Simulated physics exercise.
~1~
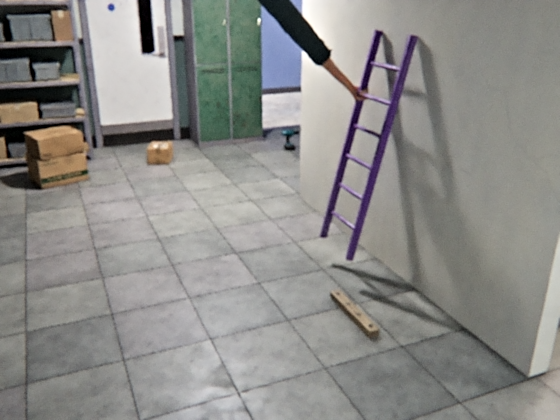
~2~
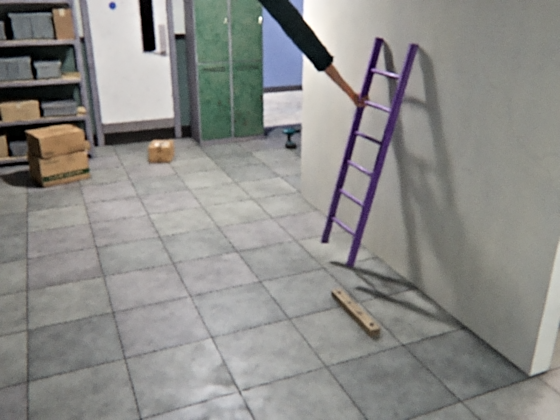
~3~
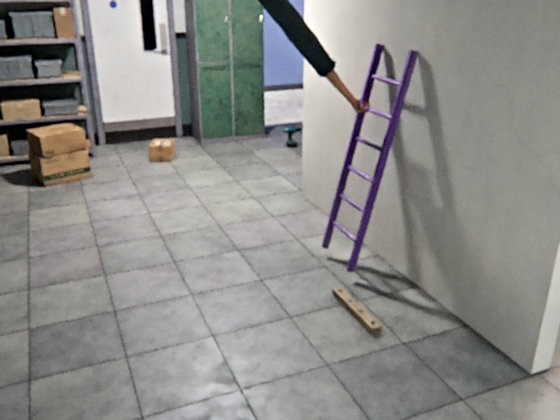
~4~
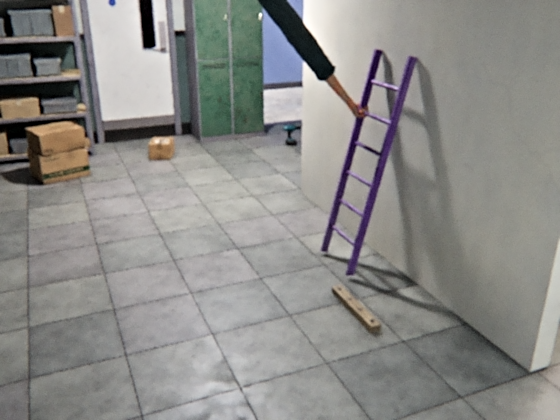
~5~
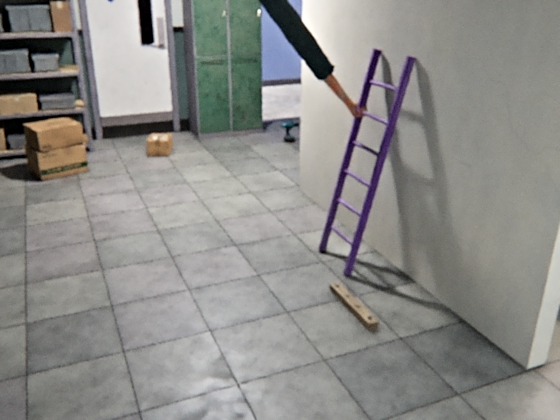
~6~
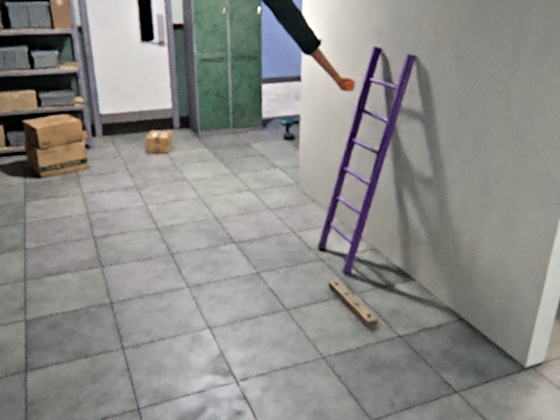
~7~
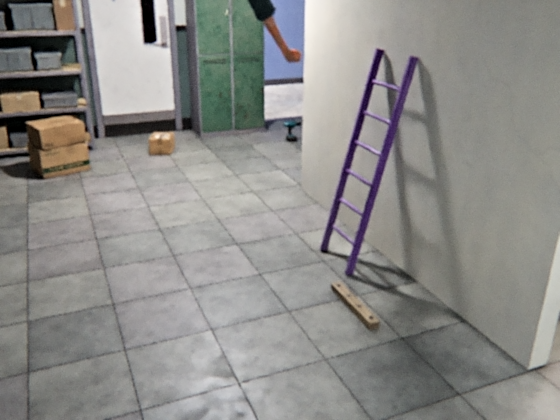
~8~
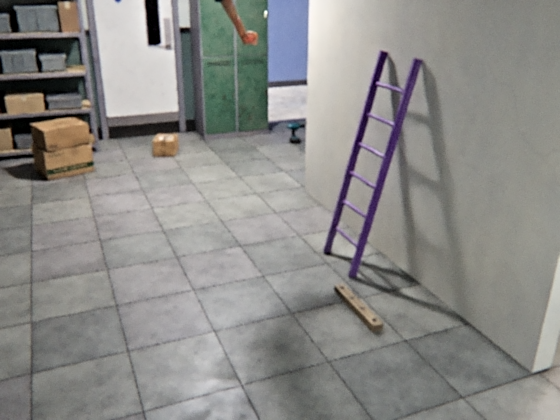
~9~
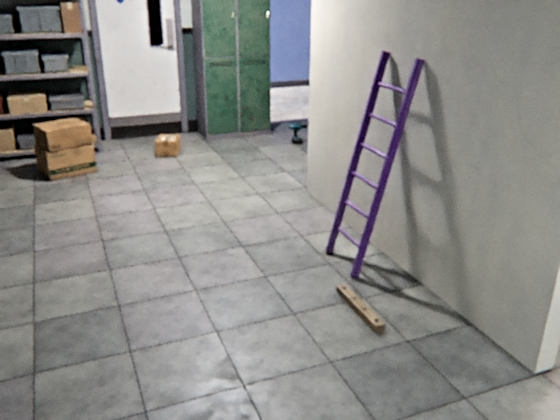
A purple, ladder-like gate leans against a pale wall on the right, held near its top by a hand reaching in from above. A short wooden batten lies on the grey tiled floor near its feet, with shelves, cardboard boxes and a green locker further back. The hand eases the gate slightly into its lean and holds it there briefly. Then the fingers let go, and the arm draws back toward the upper left until it is out of view. The gate stays up, still leaning against the wall, and the batten remains in place.
